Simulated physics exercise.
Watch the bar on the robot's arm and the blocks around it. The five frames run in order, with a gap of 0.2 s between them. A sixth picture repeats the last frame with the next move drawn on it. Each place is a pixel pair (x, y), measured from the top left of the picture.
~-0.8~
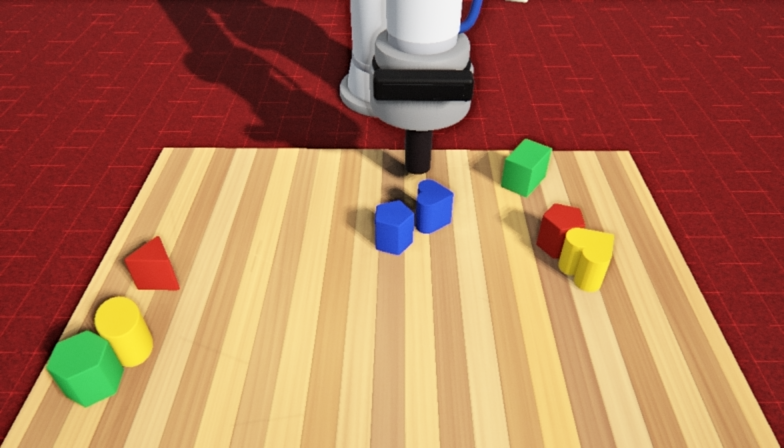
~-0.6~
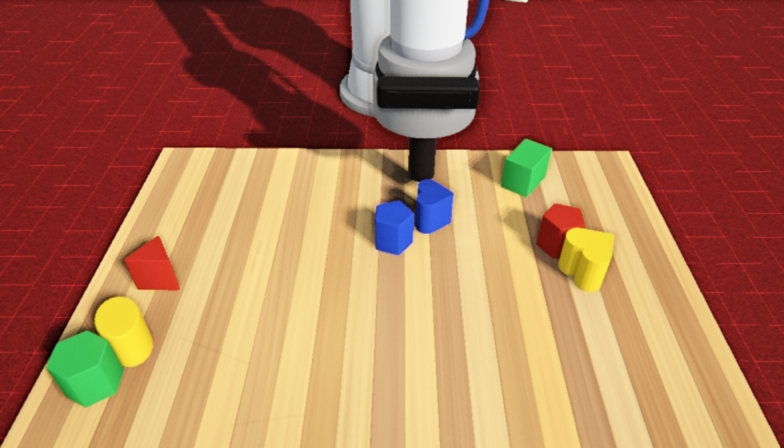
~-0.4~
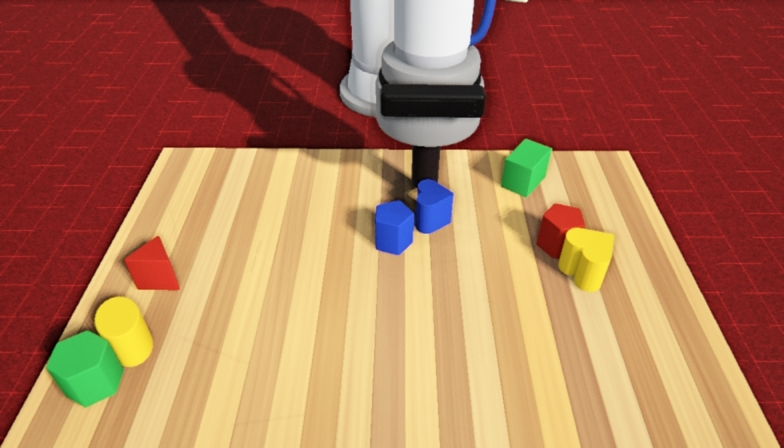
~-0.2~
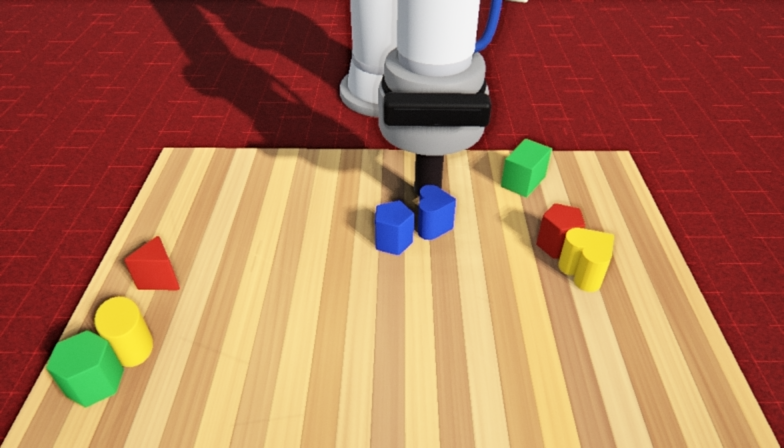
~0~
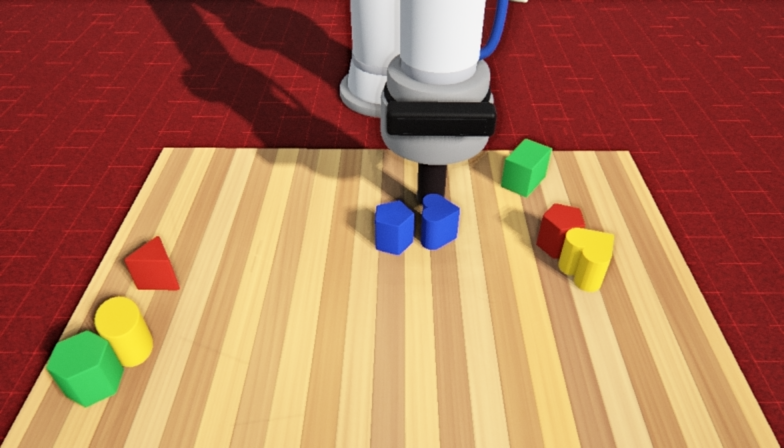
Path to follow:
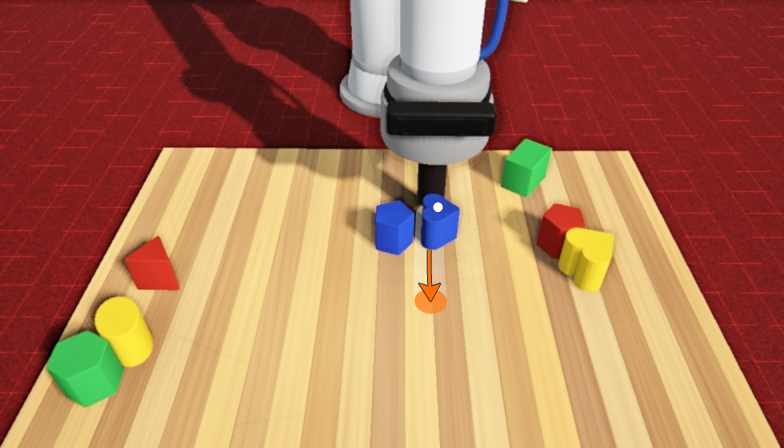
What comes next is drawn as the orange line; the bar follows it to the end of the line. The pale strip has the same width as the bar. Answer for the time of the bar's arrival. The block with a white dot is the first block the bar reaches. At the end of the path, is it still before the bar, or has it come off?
It slips away.
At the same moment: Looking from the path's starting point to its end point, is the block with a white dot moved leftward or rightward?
Shifts left.
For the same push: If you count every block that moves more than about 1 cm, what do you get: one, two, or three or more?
The result: One block.
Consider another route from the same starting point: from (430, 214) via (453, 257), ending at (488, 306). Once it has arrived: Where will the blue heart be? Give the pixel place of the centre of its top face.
It will likely be found at (460, 291).
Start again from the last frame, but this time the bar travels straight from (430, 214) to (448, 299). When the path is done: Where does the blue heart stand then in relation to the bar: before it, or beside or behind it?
At the end of the path, the bar is still pushing the blue heart ahead of it.
Drawn move, from (430, 214) directly to (431, 301); the dot is on the blue heart.
The first path, step by step. One third of the way, bar at (430, 226); blue heart at (448, 234), turned 25° anticlockwise.
Two thirds of the way, bar at (430, 254); blue heart at (461, 255), turned 80° anticlockwise.
At the end, bar at (432, 286); blue pentagonal block still; blue heart at (467, 268), turned 135° anticlockwise.
